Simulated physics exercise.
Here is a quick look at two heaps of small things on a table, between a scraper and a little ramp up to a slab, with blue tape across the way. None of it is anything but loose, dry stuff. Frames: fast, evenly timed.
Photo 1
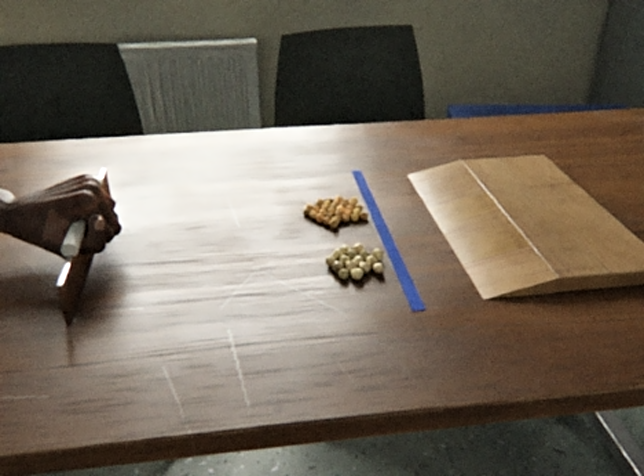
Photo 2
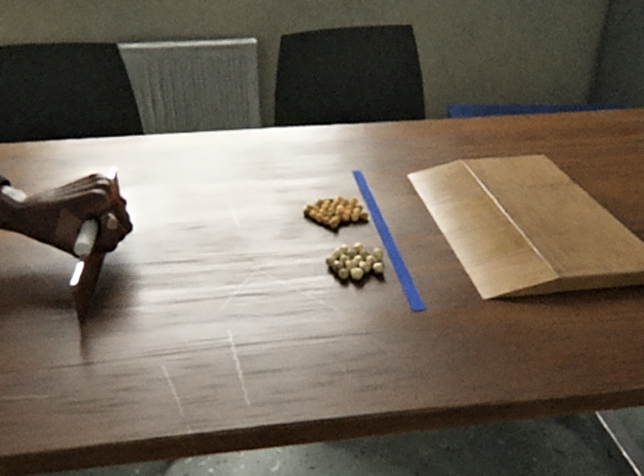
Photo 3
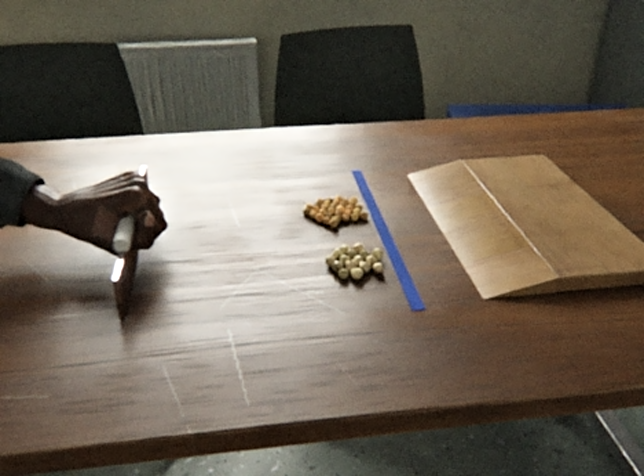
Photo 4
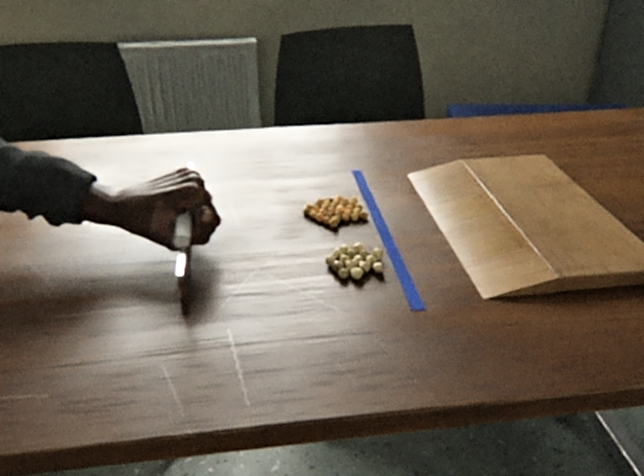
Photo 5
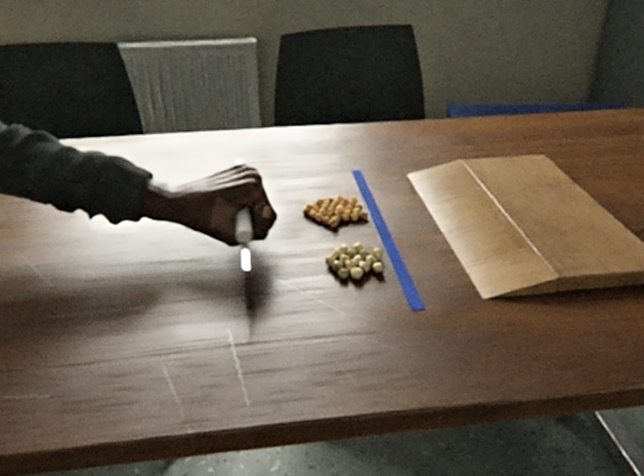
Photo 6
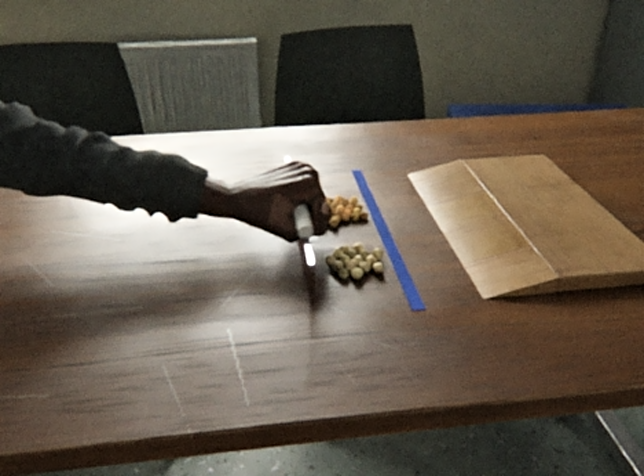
On a wooden table, a hand holding a scraper upright moves steadily right from the left side, approaching two small heaps of roundish pieces near a strip of blue tape, while the heaps and the ramp stay still.
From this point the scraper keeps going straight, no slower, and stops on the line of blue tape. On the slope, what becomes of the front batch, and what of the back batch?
In the end, the front batch gets some over the top; the back batch gets some over the top.
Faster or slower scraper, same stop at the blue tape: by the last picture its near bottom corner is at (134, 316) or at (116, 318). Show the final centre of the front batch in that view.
Lab note: Centre at rest close to (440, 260), then close to (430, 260).
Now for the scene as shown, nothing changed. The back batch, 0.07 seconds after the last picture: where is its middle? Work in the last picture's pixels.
(374, 204), give or take.
Then, 0.07 s later than the last frame, scraper still moving, near (363, 198); front batch every one short of the ramp; back batch every one short of the ramp.
Then, 0.15 s later than the last frame, scraper stopped at the blue tape; front batch roughly two thirds on the ramp, roughly a third short of the ramp; back batch roughly half on the ramp, roughly half short of the ramp.
Then, 0.43 s later than the last frame, scraper stopped at the blue tape; front batch every one past the top; back batch the larger part past the top, about a tenth on the ramp.
When it is over, scraper stopped at the blue tape; front batch every one past the top; back batch the larger part past the top, just a few on the ramp, about a tenth short of the ramp.
